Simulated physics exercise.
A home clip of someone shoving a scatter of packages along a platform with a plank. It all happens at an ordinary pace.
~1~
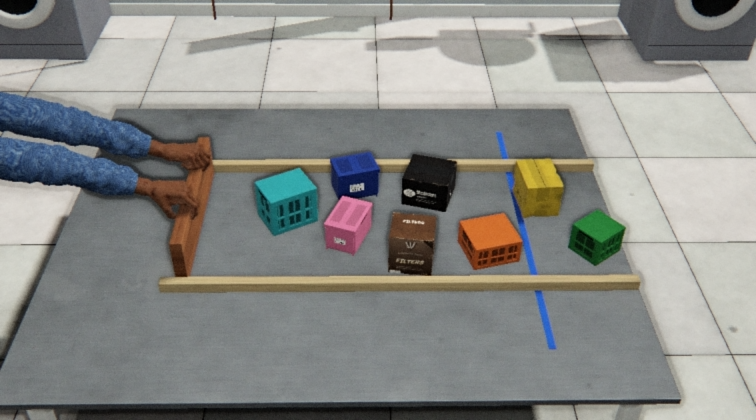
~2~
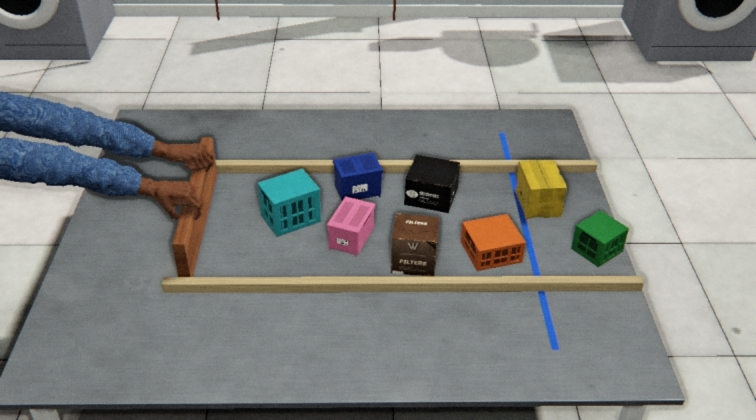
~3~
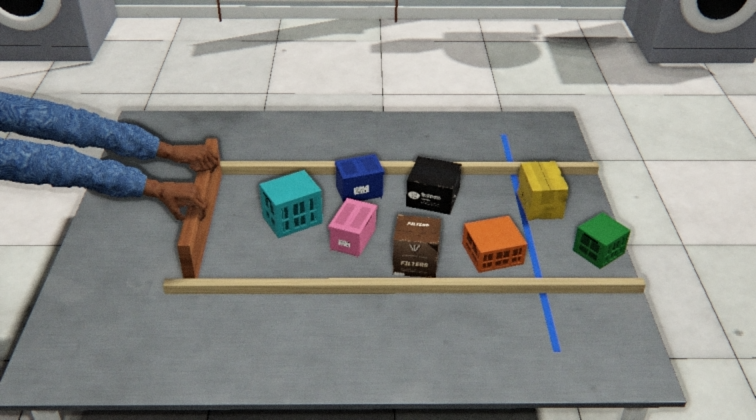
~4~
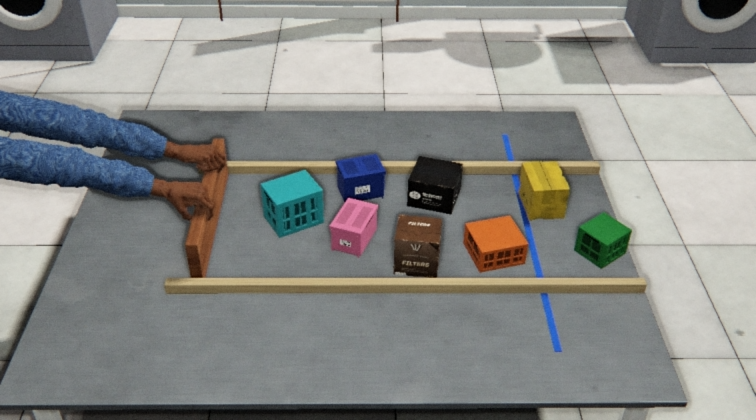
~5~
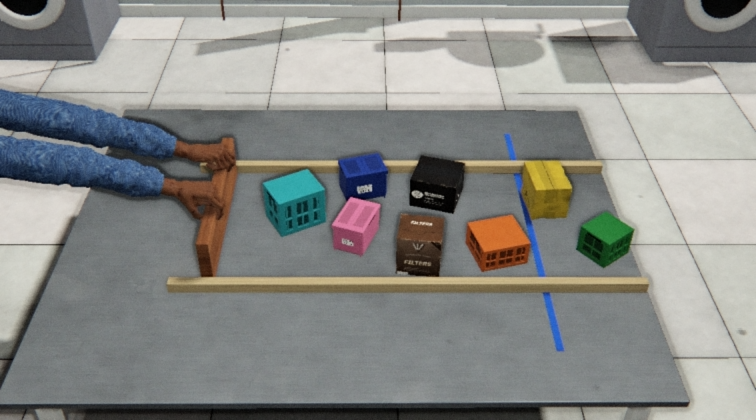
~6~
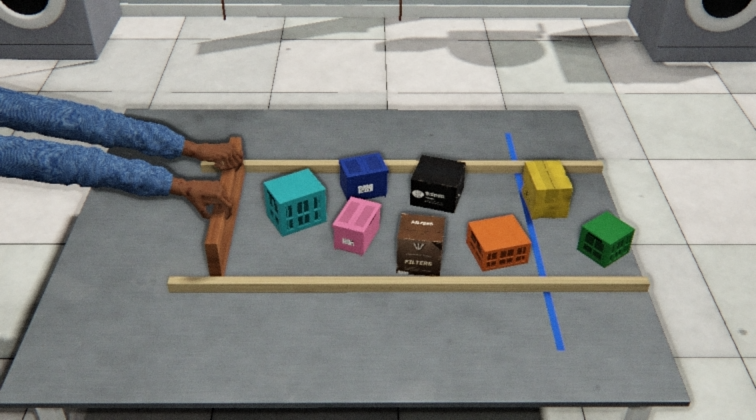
On a gray tabletop between two wooden rails, eight crates and boxes of various colors sit scattered, with a blue tape line crossing near the right end. Two hands in denim sleeves hold a wooden plank at the left, then push it slightly rightward, while the packages stay essentially in place.
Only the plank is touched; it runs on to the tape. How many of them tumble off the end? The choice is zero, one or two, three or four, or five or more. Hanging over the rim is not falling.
In the end the number that fall off is one or two.
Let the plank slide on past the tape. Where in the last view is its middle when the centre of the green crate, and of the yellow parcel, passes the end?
Near (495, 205) and (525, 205).
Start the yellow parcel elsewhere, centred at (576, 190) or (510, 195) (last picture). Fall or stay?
In turn it is lost; remains up.
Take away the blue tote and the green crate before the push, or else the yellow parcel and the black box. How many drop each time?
The counts: 0 and 1.
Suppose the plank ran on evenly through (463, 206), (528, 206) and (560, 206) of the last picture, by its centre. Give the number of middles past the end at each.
Past the end: 0, 2 and 3.
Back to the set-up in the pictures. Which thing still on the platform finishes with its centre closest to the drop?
That is the orange crate.
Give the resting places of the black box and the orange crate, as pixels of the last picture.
The black box stops around (590, 179); the orange crate around (617, 234).
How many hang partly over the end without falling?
The number is 2.
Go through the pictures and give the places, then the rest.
Green crate (597, 238); yellow parcel (537, 188); orange crate (489, 241); plank (194, 205); tape (521, 223), in the first picture.
Yellow parcel (540, 189); plank (197, 206), in the second picture.
Orange crate (494, 244); pink tote (353, 228), in the third picture.
Green crate (603, 240); brown box (418, 247), in the fourth picture.
Yellow parcel (545, 190); black box (437, 184), in the fifth picture.
Green crate (606, 239); yellow parcel (546, 190); orange crate (498, 243); plank (227, 205); tape (530, 225), in the sixth picture.
Early on, none off yet; green crate at rest near (606, 239); yellow parcel at rest near (546, 190); orange crate at rest near (498, 243).
A while later, none off yet; green crate at rest near (606, 239); yellow parcel at rest near (547, 190); orange crate travelled about its own width near (527, 237).
Finally, the number that fall off is one or two; lost, yellow parcel and green crate.
